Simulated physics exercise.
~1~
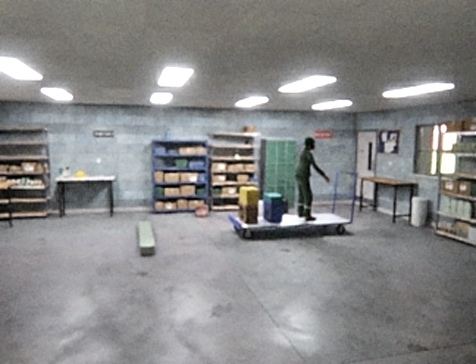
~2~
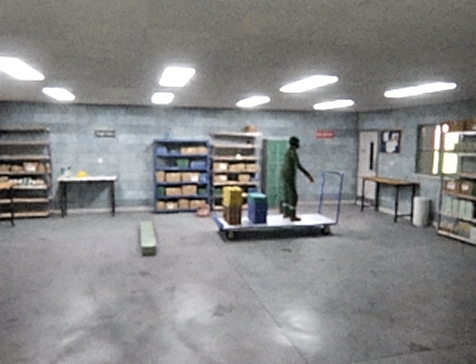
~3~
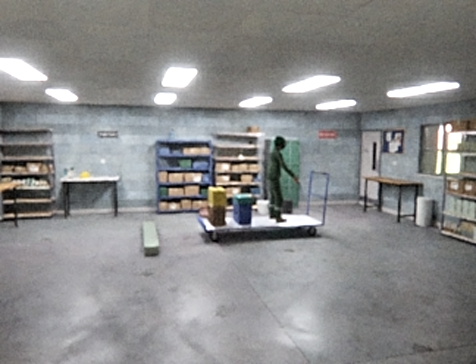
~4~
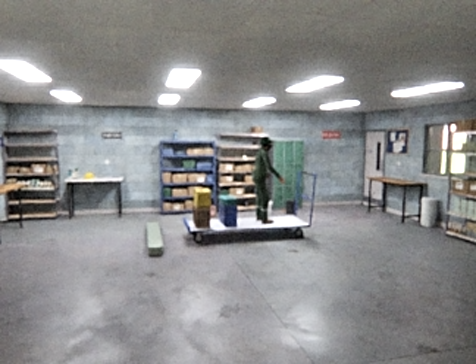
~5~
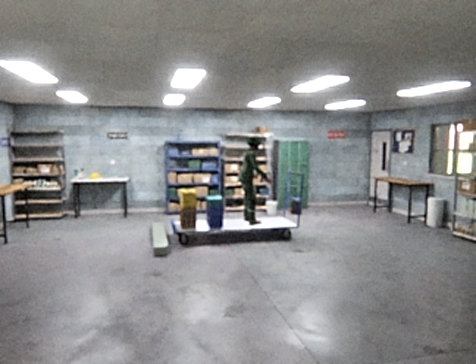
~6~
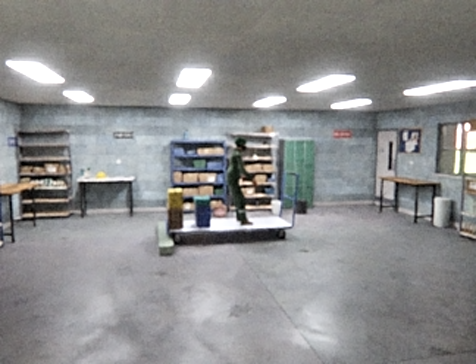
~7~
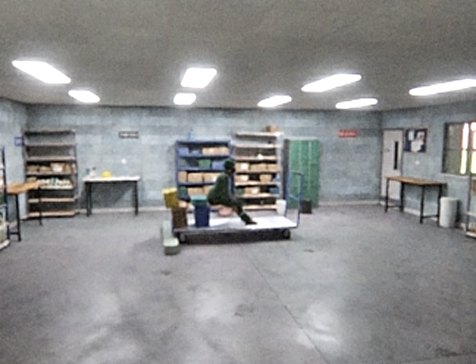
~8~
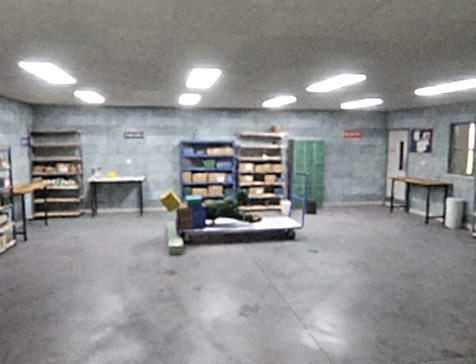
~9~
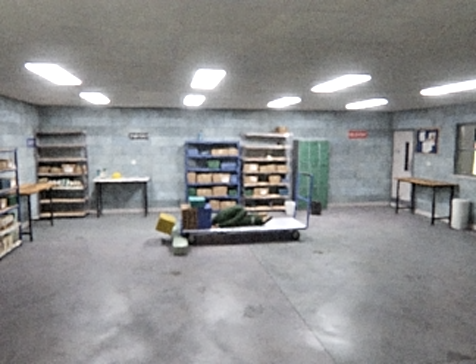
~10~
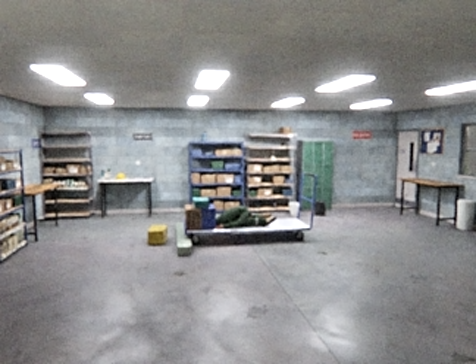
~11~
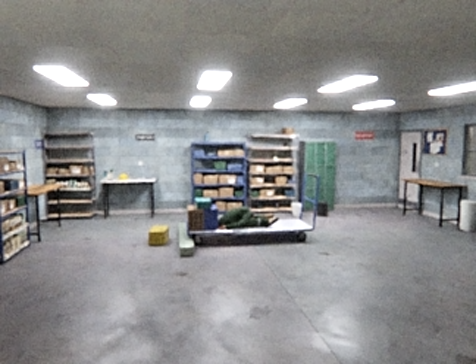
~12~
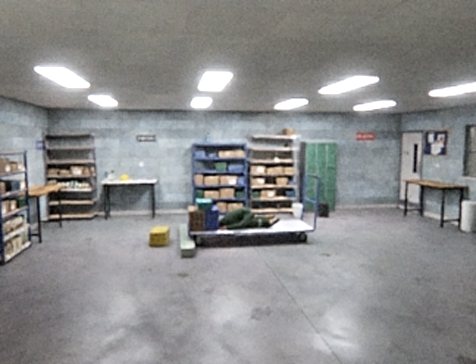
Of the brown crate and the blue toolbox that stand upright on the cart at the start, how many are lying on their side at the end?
None of them are. The brown crate and the blue toolbox both stay upright on the deck.
